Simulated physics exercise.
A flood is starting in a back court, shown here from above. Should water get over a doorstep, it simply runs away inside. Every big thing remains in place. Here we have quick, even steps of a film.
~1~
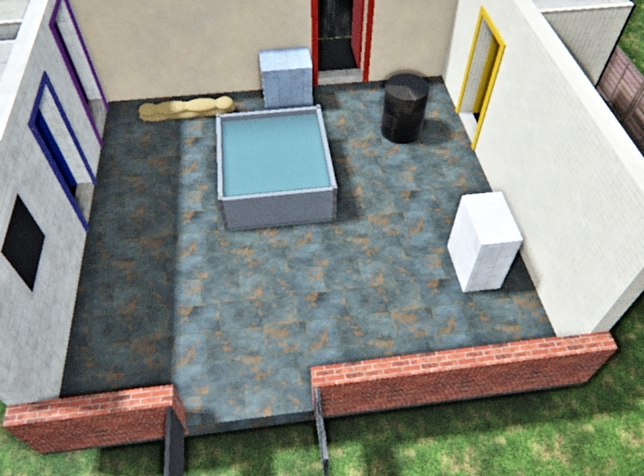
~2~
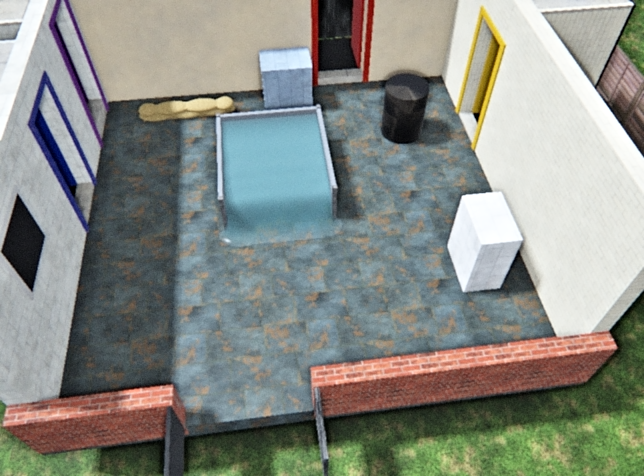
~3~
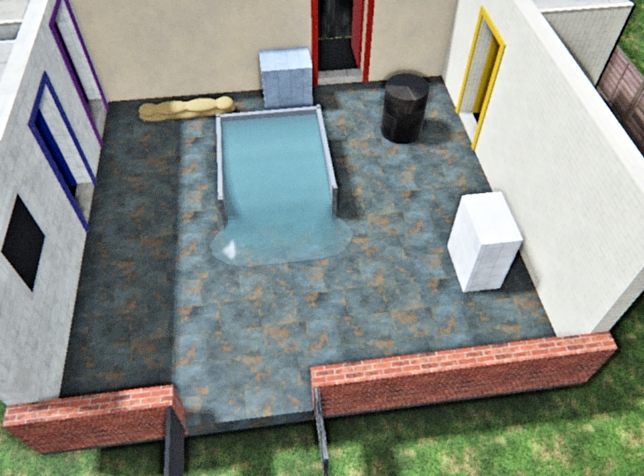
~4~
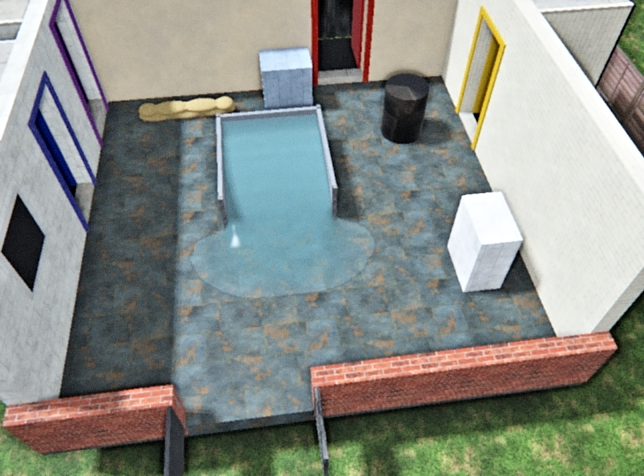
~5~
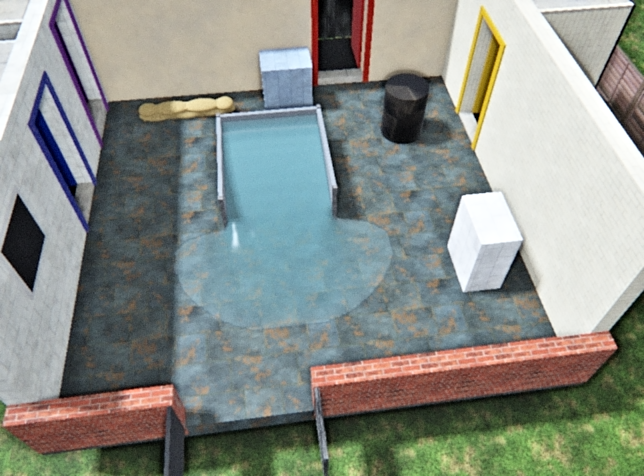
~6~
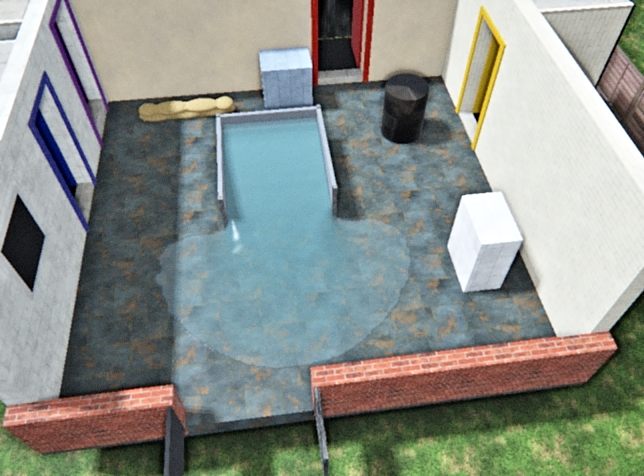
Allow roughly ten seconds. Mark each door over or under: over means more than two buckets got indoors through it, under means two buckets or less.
Purple door - under, blue door - under, red door - under, yellow door - under.
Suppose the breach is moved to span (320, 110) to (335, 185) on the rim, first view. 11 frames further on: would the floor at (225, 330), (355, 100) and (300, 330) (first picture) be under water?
The first spot is spared, the second soaked and the third spared.
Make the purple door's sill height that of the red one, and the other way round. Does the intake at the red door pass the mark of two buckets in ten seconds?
I'd say red doesn't reach the mark.
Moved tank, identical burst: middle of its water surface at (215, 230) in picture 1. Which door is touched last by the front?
The red one.
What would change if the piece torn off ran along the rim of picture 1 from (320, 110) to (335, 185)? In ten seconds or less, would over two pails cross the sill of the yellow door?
Yellow door: Tops the limit.
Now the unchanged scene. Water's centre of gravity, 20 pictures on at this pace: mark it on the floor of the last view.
That puts it at around (318, 286).
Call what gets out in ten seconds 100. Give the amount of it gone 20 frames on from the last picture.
It would be around 65 %.
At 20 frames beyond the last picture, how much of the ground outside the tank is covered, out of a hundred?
Close to 40 %.
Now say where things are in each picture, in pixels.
The first picture shows still water in the tank at (273, 153).
In the second picture, the front is at (222, 233), out from the gap at (280, 213).
In the third picture, the front is at (219, 255), out from the gap at (280, 215).
In the fourth picture, water pours out at (280, 216) and has run to (203, 273).
In the fifth picture, the front is at (251, 324), out from the gap at (280, 216).
In the sixth picture, water pours out at (280, 216) and has run to (325, 355).
A moment on, water covers 30 % of the floor; the purple door not reached, the blue door not reached, the red door not reached, the yellow door not reached.
Next, water covers 35 % of the floor; the purple door not reached, the blue door not reached, the red door not reached, the yellow door not reached.
Then, water covers 40 % of the floor; the purple door not reached, the blue door not reached, the red door not reached, the yellow door not reached.
Later, water covers 75 % of the floor; the purple door not reached, the blue door wet at the sill, nothing in, the red door not reached, the yellow door wet at the sill, nothing in.
In the end, water covers 90 % of the floor; the purple door wet at the sill, nothing in, the blue door wet at the sill, nothing in, the red door wet at the sill, nothing in, the yellow door under two buckets in.
